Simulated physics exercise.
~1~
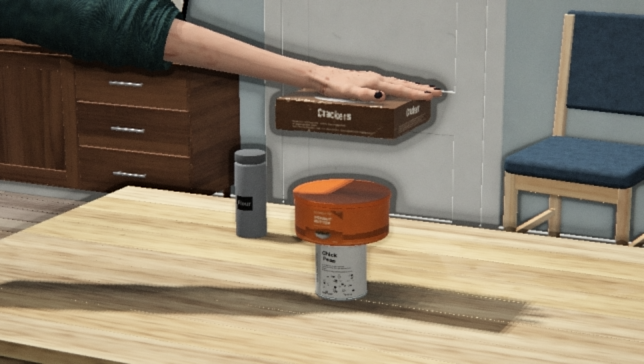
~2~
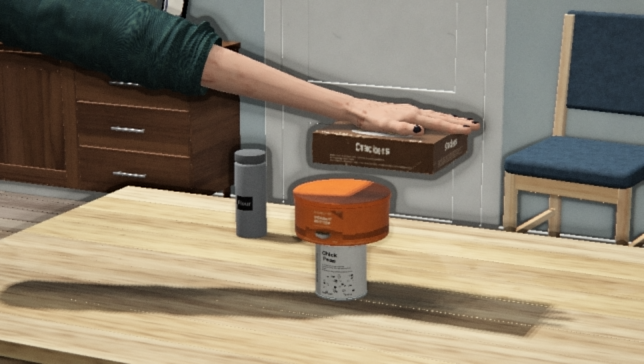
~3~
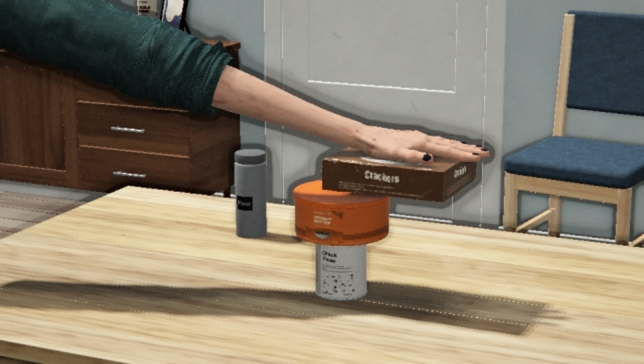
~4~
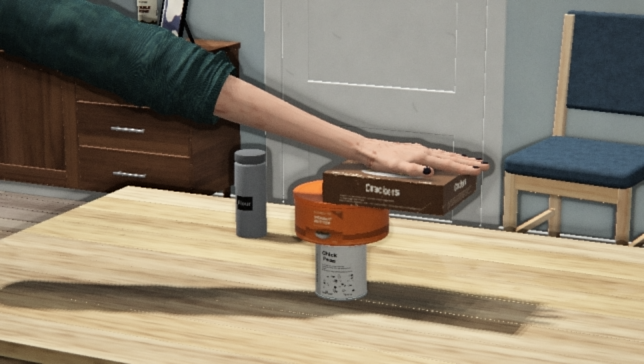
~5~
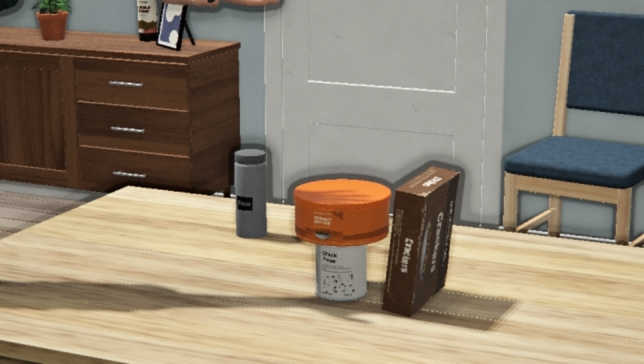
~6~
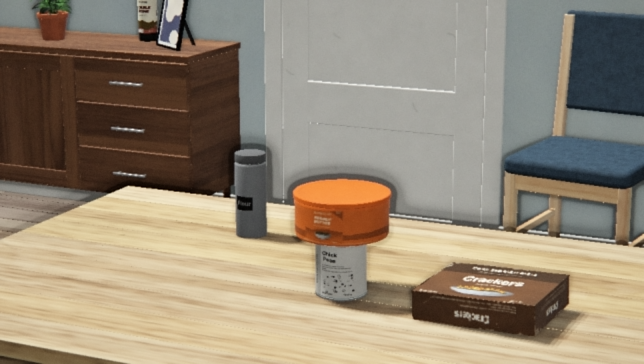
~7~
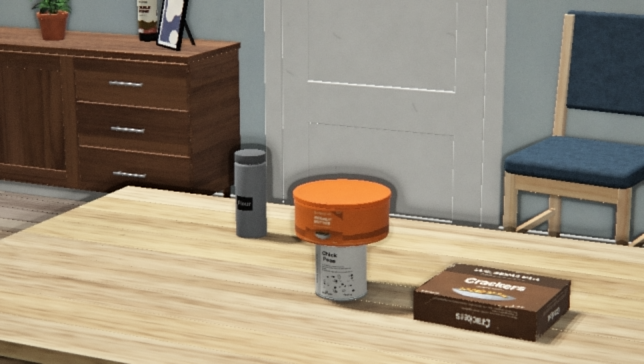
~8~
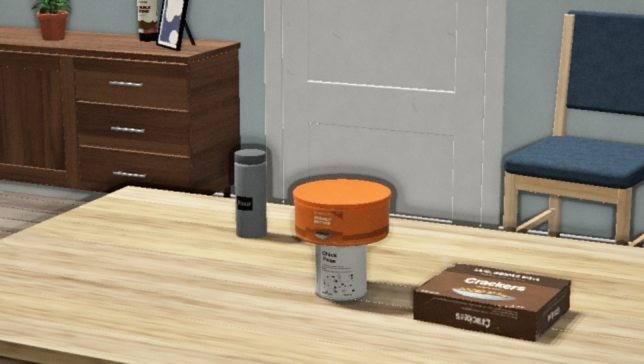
A hand lowers a brown packet onto an orange tub and releases it, and it tumbles right onto the table.
